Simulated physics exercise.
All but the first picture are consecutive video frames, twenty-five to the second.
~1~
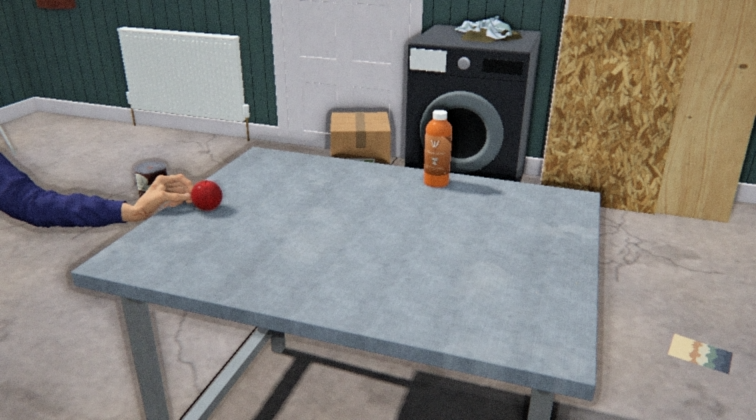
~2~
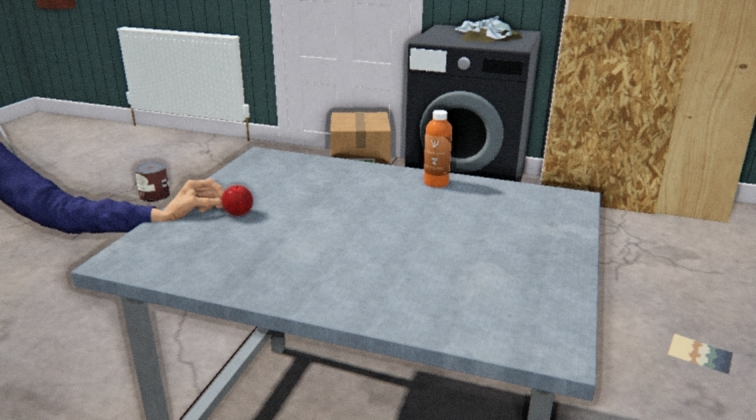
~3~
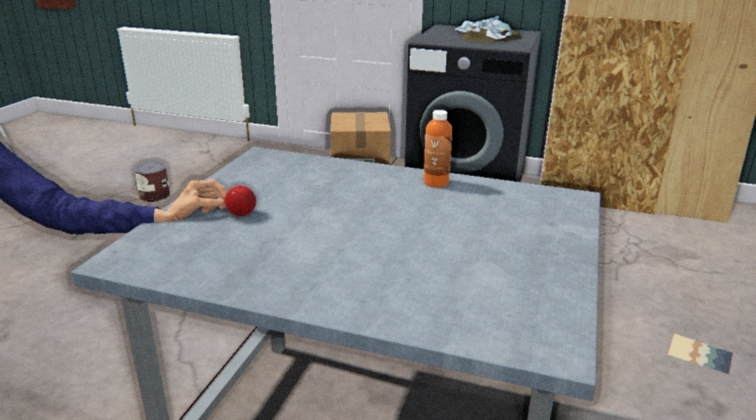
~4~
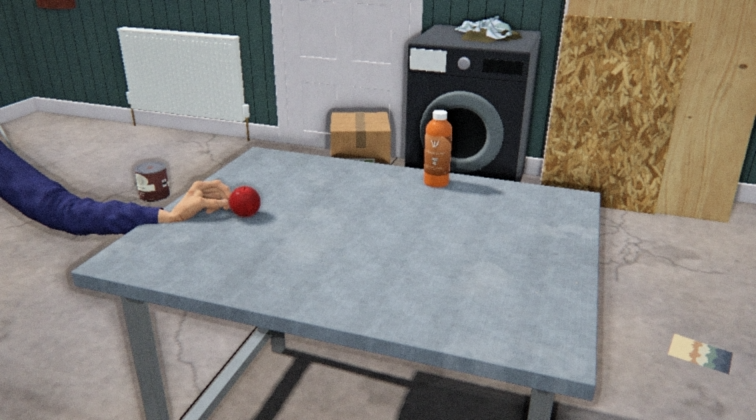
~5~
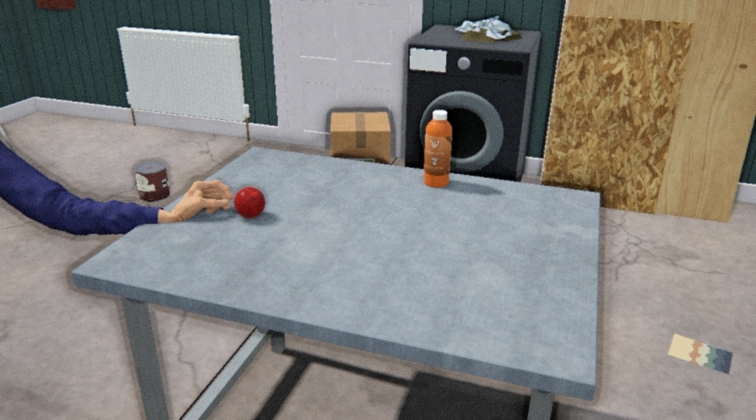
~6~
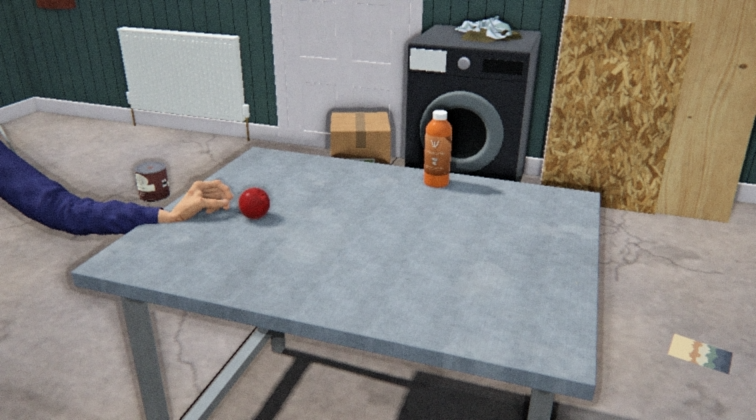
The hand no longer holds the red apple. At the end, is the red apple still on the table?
Yes.
Then, 0.10 s later than the last frame, red apple moved about its own width near (265, 205).
Then, 0.30 s later than the last frame, red apple moved about its own width near (283, 208).
Then, 0.50 s later than the last frame, red apple moved well along near (295, 210).
When it is over, moved from the start, red apple. End places, in pixels of the last picture, red apple near (302, 211).
